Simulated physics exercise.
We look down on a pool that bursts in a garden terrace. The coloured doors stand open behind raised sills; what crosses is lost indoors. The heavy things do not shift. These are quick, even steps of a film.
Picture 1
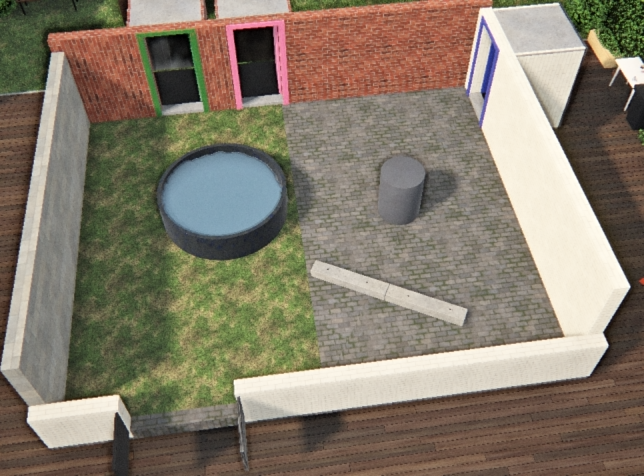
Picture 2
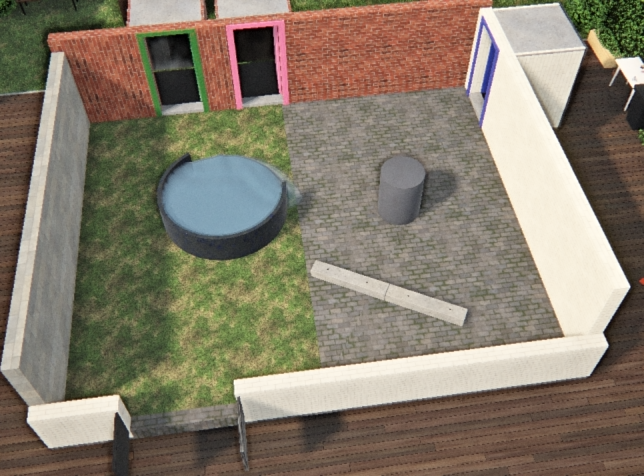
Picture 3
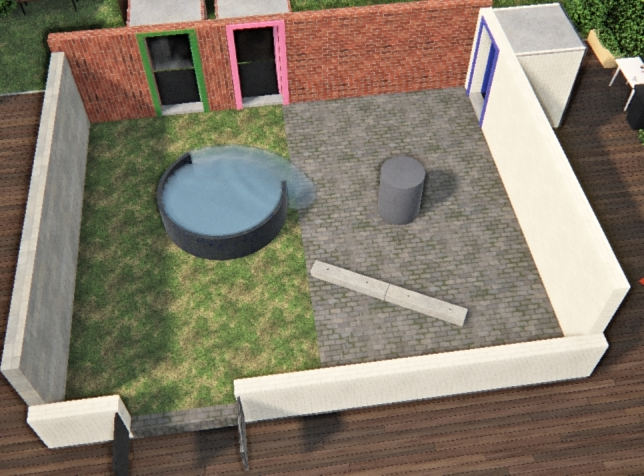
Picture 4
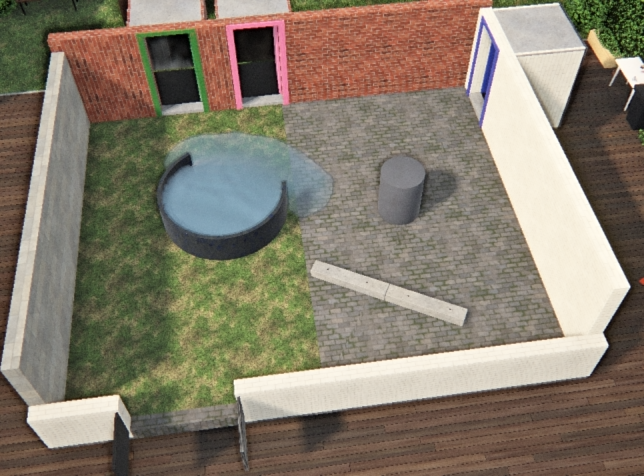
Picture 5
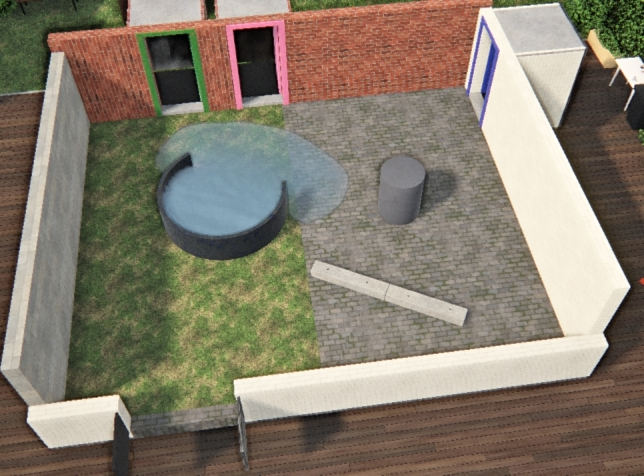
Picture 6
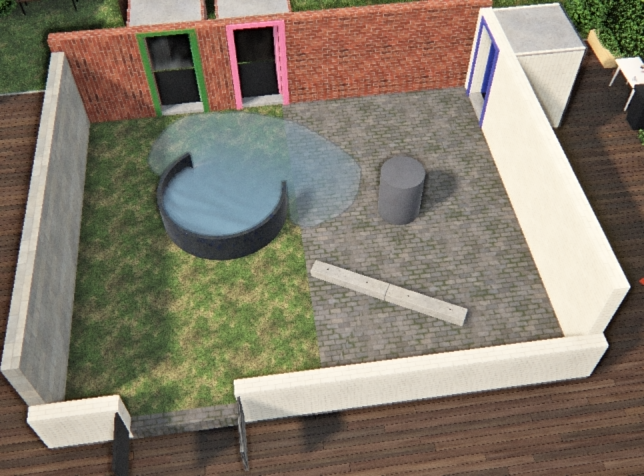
Water in a round, dark-rimmed pool on the grassy left side of a walled terrace, seen from high above by a still camera, lies calm at first, then pours out through a gap on the far side. Green and pink doorframes stand in the brick back wall, with a grey cylinder and pale beam on the right-hand paving. The clear sheet fans steadily across grass and paving toward the back and right.
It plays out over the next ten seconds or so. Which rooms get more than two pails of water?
The pink door takes more than that; the green door takes more than that; the blue door takes more than that.
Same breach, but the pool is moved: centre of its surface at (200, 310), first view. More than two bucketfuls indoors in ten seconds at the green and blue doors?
Then: Green door stays under, blue door lets less in.
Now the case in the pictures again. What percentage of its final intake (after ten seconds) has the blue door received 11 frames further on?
Some 0 per cent.
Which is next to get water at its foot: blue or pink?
The pink-painted one.
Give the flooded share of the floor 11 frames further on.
I make it 35 per cent.
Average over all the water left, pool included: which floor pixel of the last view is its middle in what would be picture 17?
At about (269, 163).
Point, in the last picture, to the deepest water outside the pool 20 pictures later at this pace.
Close to (472, 119).
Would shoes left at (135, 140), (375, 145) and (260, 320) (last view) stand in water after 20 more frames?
One after the other: Awash, wet, free of water.
A moment on, water covers 25 % of the floor; the pink door under two buckets in, the green door under two buckets in, the blue door not reached.
Next, water covers 35 % of the floor; the pink door over two buckets in, the green door over two buckets in, the blue door not reached.
Then, water covers 40 % of the floor; the pink door far over two buckets in, the green door over two buckets in, the blue door over two buckets in.
Later, water covers 55 % of the floor; the pink door far over two buckets in, the green door over two buckets in, the blue door over two buckets in.
In the end, water covers 80 % of the floor; the pink door far over two buckets in, the green door over two buckets in, the blue door over two buckets in.
